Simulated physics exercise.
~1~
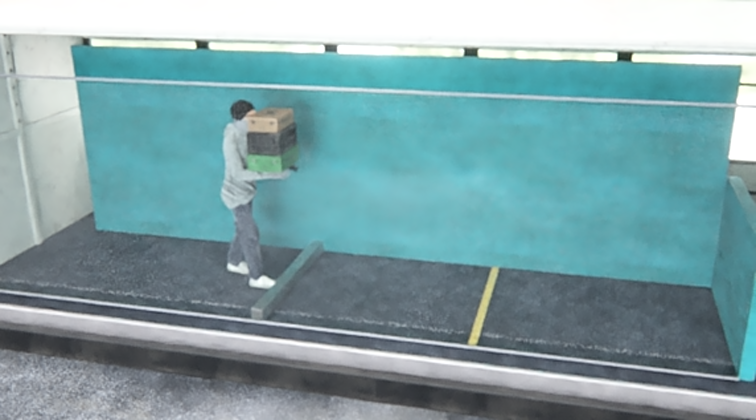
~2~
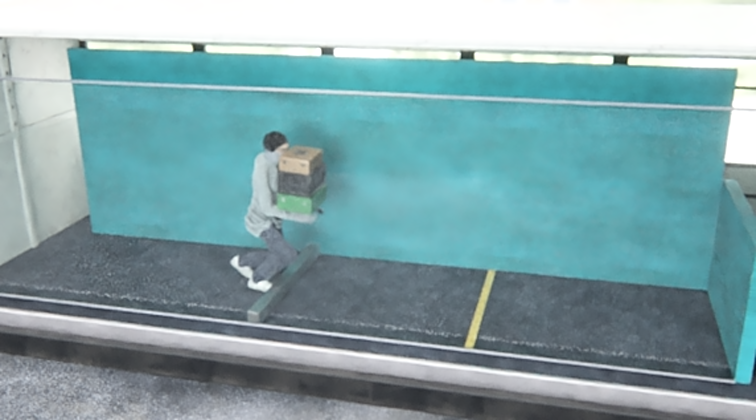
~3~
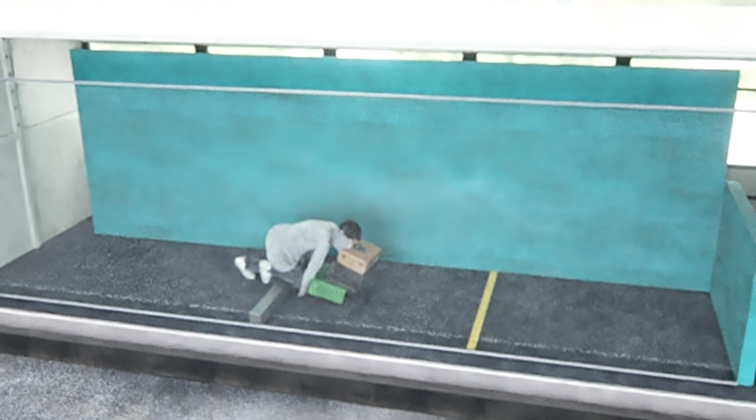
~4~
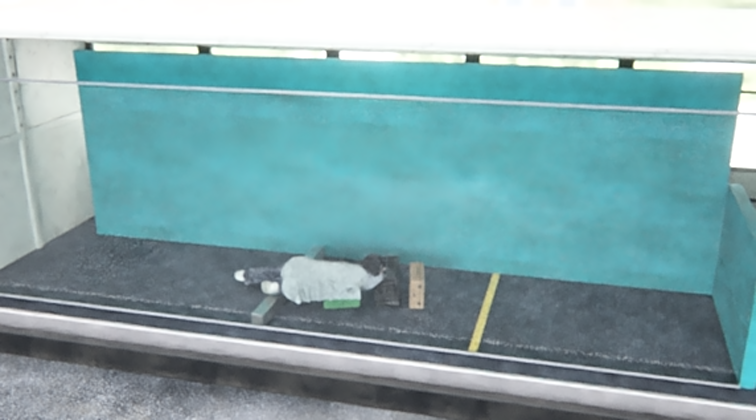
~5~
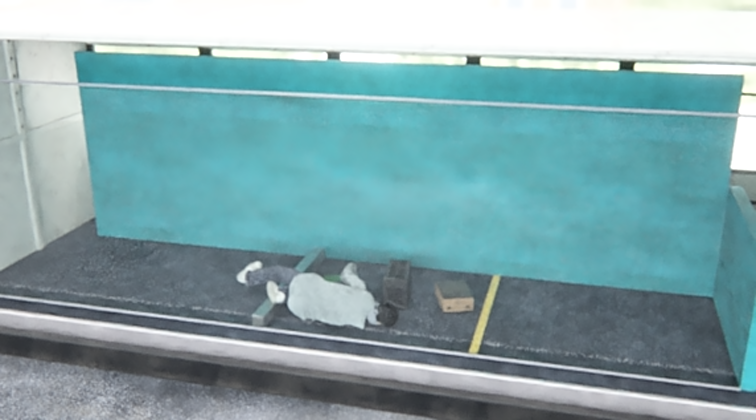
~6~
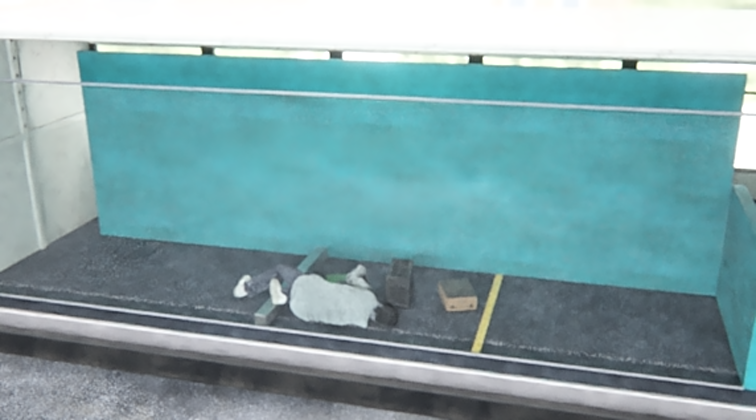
A person in a light top and dark trousers, seen from the side and slightly above, stands on a dark floor before a long teal wall, holding a stack of brown, black and green boxes. A low rail crosses the floor by their feet, with a yellow line farther right. The person pitches to the right, knees bending, and falls over the rail as the stack tips and comes apart. They land face down among the boxes, and the brown one rolls farther right. Finally the person lies sprawled, the green and black boxes nearby, the brown one just short of the line.
